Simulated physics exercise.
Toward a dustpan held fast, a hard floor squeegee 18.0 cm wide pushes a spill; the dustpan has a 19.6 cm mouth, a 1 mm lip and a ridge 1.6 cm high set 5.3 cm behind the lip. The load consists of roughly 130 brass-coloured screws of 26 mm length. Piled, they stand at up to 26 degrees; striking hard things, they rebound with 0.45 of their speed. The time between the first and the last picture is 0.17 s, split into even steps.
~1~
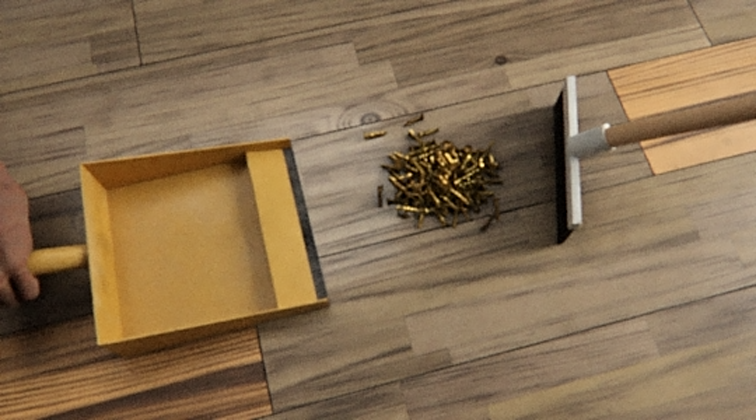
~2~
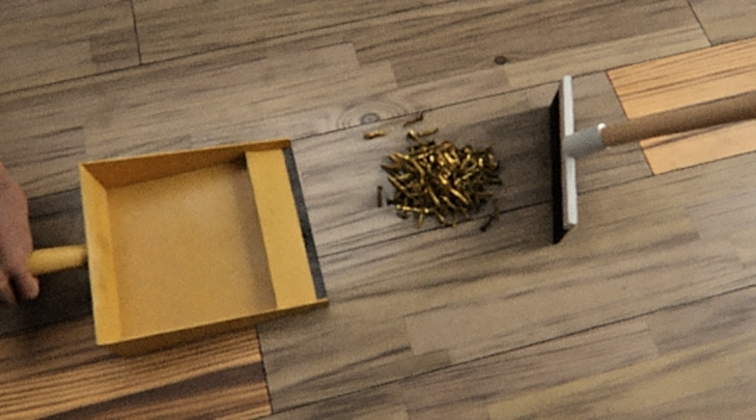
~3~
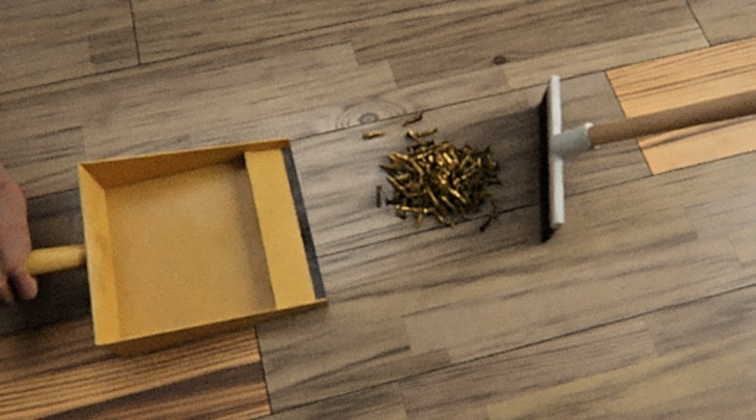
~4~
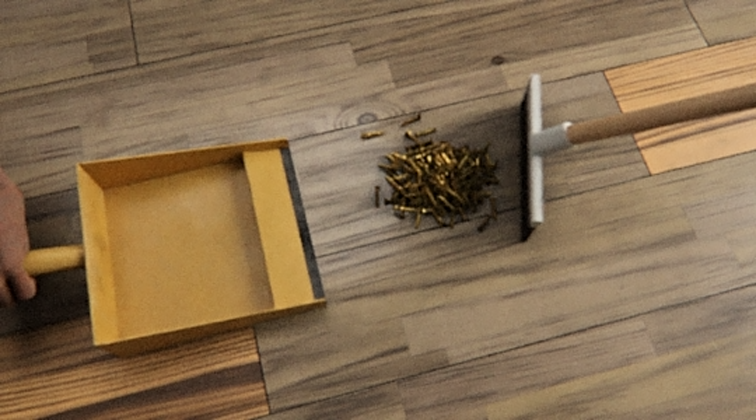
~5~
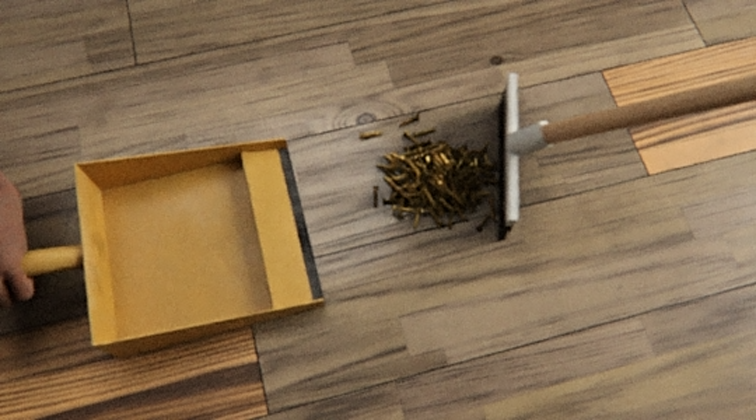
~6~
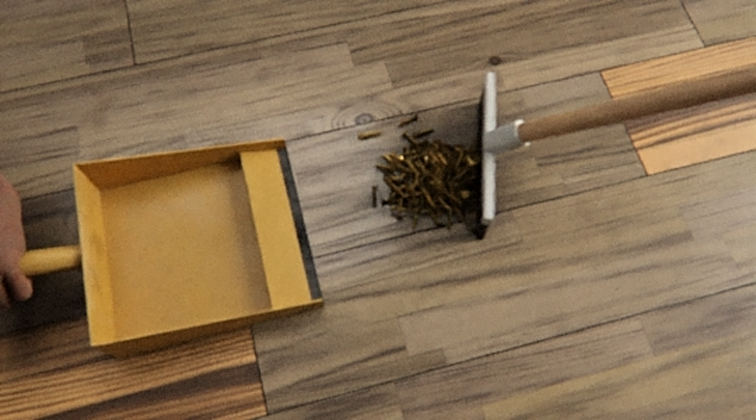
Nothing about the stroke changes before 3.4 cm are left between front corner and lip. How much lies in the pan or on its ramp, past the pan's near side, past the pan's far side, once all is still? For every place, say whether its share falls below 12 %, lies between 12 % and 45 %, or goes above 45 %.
At the end, pan: A modest portion lands there, near side: A scattering lands there, far side: A modest portion lands there.
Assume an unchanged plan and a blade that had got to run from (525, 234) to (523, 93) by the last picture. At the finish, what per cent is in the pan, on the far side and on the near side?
That ends as pan 0, far 10, and near 0.
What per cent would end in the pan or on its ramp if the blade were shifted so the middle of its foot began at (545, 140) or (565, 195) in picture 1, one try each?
About 15 and 20 per cent.
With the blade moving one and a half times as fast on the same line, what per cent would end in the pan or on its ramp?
In that case close to 40 per cent.
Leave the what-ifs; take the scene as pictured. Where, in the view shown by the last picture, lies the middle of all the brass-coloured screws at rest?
Once everything settles, the centre is around (302, 170).
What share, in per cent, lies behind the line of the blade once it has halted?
Something like 0 per cent, roughly.
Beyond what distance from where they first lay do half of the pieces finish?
Median: Approx. 16 cm.
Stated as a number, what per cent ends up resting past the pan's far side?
Roughly 25 in a hundred come to rest there.
Then, 0.13 s after the last picture, middle of the blade 13 cm from the lip; 0 % over the lip, far side 5 %, near side 0 %.
Then, 0.21 s after the last picture, middle of the blade 8 cm from the lip; 0 % over the lip, far side 15 %, near side 0 %.
Then, 0.44 s after the last picture, middle of the blade 6 cm from the lip; 25 % over the lip, far side 25 %, near side 0 %.
In the end, pan 25 %, near side 0 %, far side 25 %, in front of the lip or behind the blade 50 %.
